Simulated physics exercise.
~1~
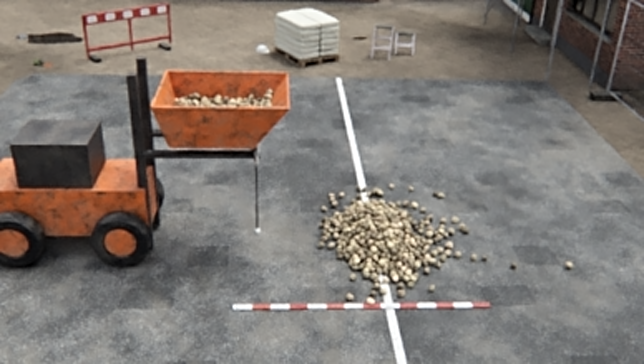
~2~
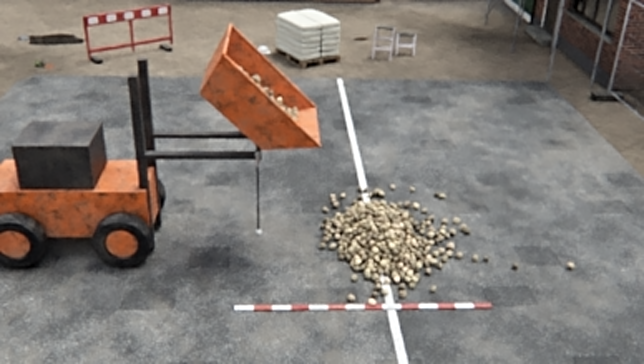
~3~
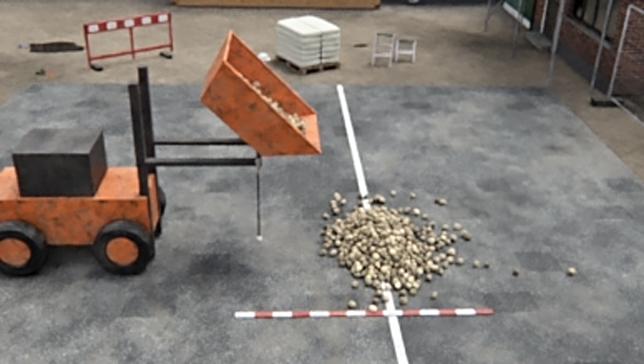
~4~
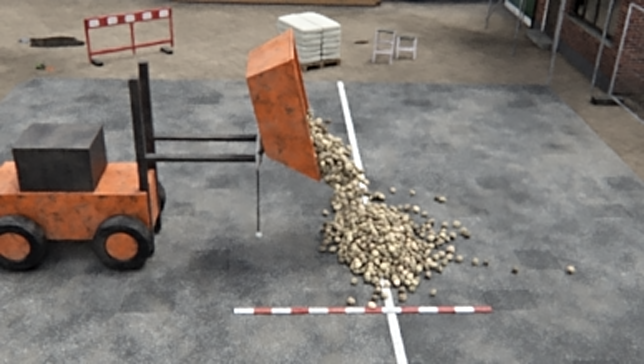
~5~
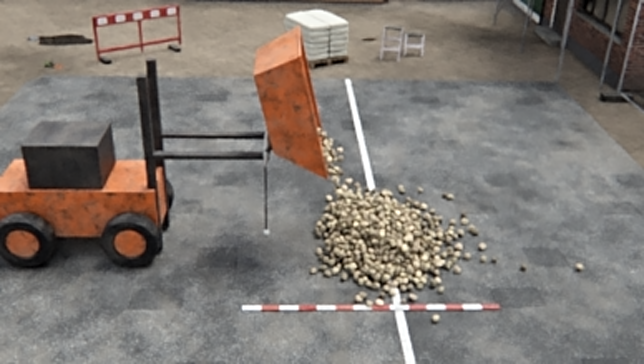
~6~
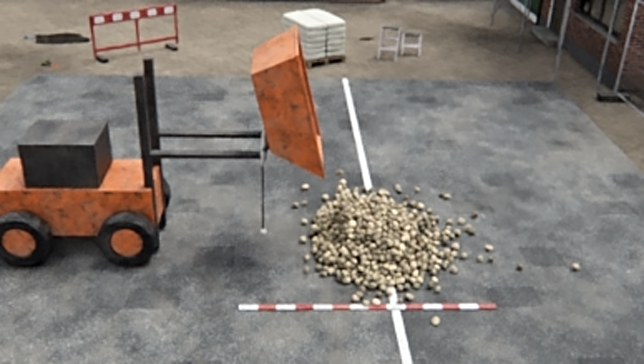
An orange forklift tips its skip in two stages, emptying stones onto the loose pile.
